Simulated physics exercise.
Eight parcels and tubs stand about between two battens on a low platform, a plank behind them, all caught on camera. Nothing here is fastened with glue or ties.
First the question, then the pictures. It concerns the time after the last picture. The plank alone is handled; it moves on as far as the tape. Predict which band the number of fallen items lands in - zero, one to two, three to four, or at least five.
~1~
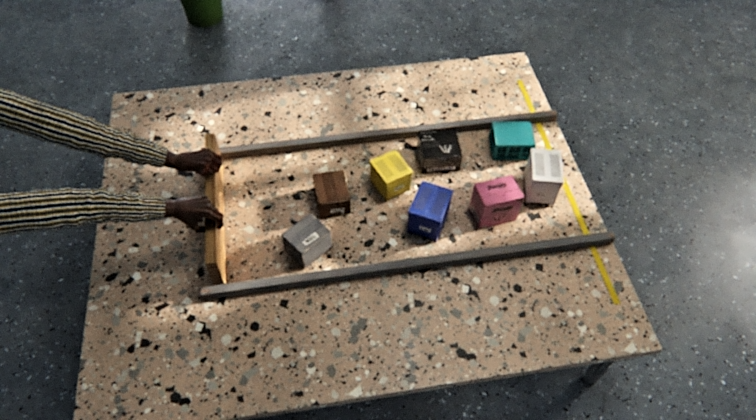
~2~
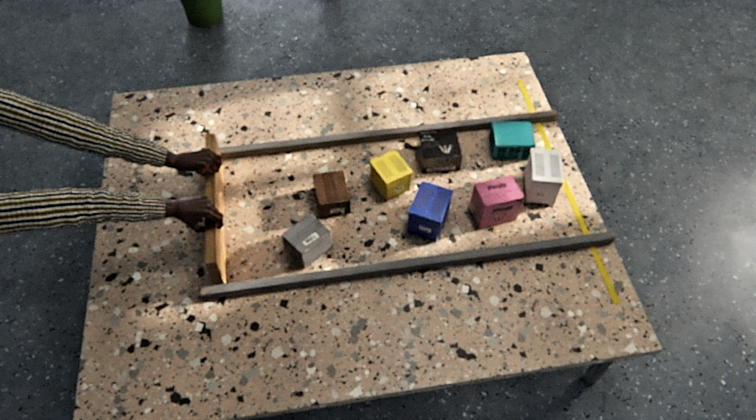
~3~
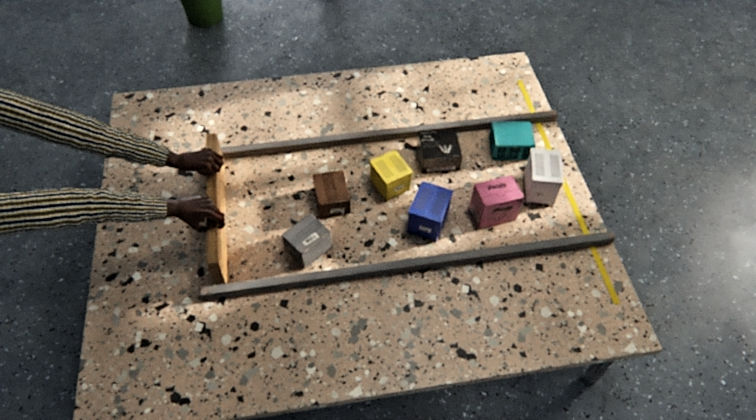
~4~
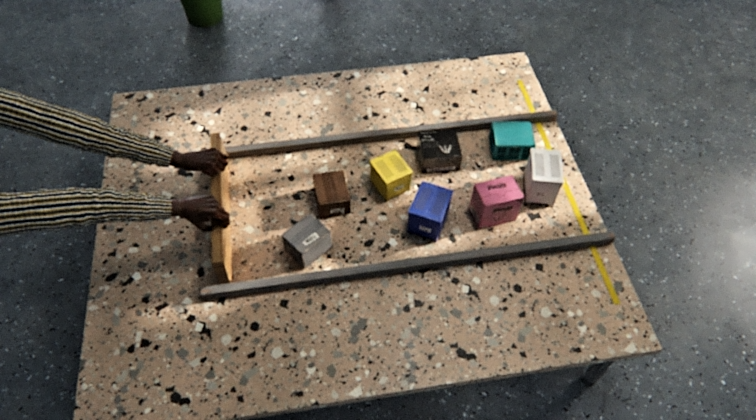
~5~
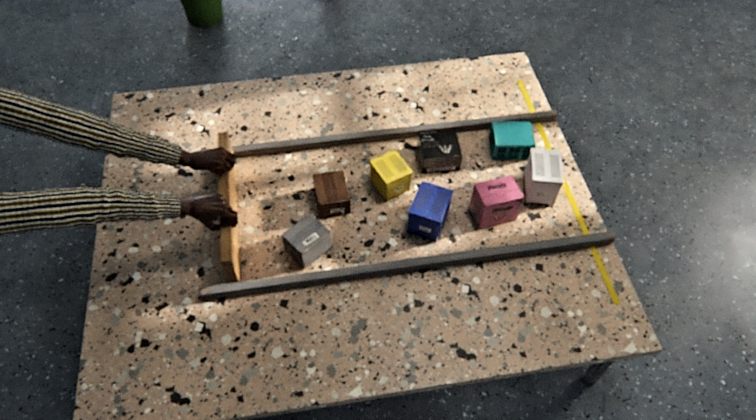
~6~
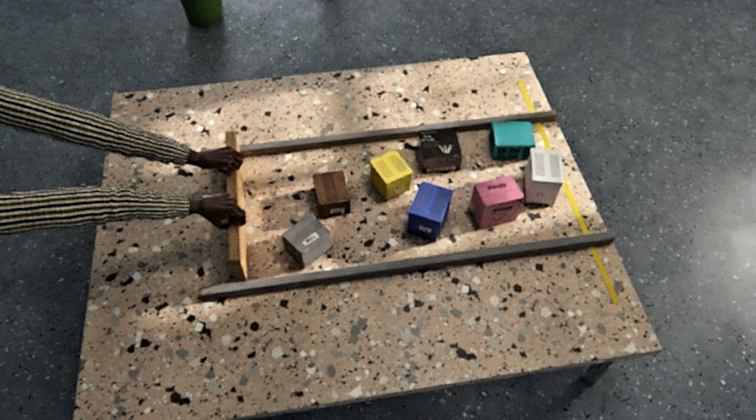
The number that fall lands in the band at least five.
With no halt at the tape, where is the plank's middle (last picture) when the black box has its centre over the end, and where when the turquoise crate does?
The middle sits near (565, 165) for the first and near (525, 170) for the other.
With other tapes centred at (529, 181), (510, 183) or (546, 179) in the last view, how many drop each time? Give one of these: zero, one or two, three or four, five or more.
3 or 4; just one or two; more than four.
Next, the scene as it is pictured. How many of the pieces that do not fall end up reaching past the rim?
The number is 3.
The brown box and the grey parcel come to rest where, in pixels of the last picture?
Going in order: First (577, 165), then (603, 213).
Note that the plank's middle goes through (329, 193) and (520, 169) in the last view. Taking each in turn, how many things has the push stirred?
Respectively 2 and 8.
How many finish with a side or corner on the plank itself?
3 touch it.
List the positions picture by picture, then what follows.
The first picture shows white tote (543, 177); turquoise crate (512, 141); pink box (496, 202); plank (215, 207); tape (562, 177).
The second picture shows turquoise crate (512, 141); plank (215, 207).
The third picture shows pink box (496, 202); blue tote (430, 212).
The fourth picture shows white tote (543, 177); brown box (332, 194).
The fifth picture shows turquoise crate (512, 141); yellow tote (391, 176).
The sixth picture shows white tote (543, 177); turquoise crate (512, 141); pink box (496, 202); plank (236, 204); tape (562, 177).
A little later, none off yet; white tote at rest near (543, 177); turquoise crate at rest near (512, 141); pink box at rest near (496, 202).
When it is over, the number that fall off is five or more; down, yellow tote, blue tote, pink box, turquoise crate and white tote.
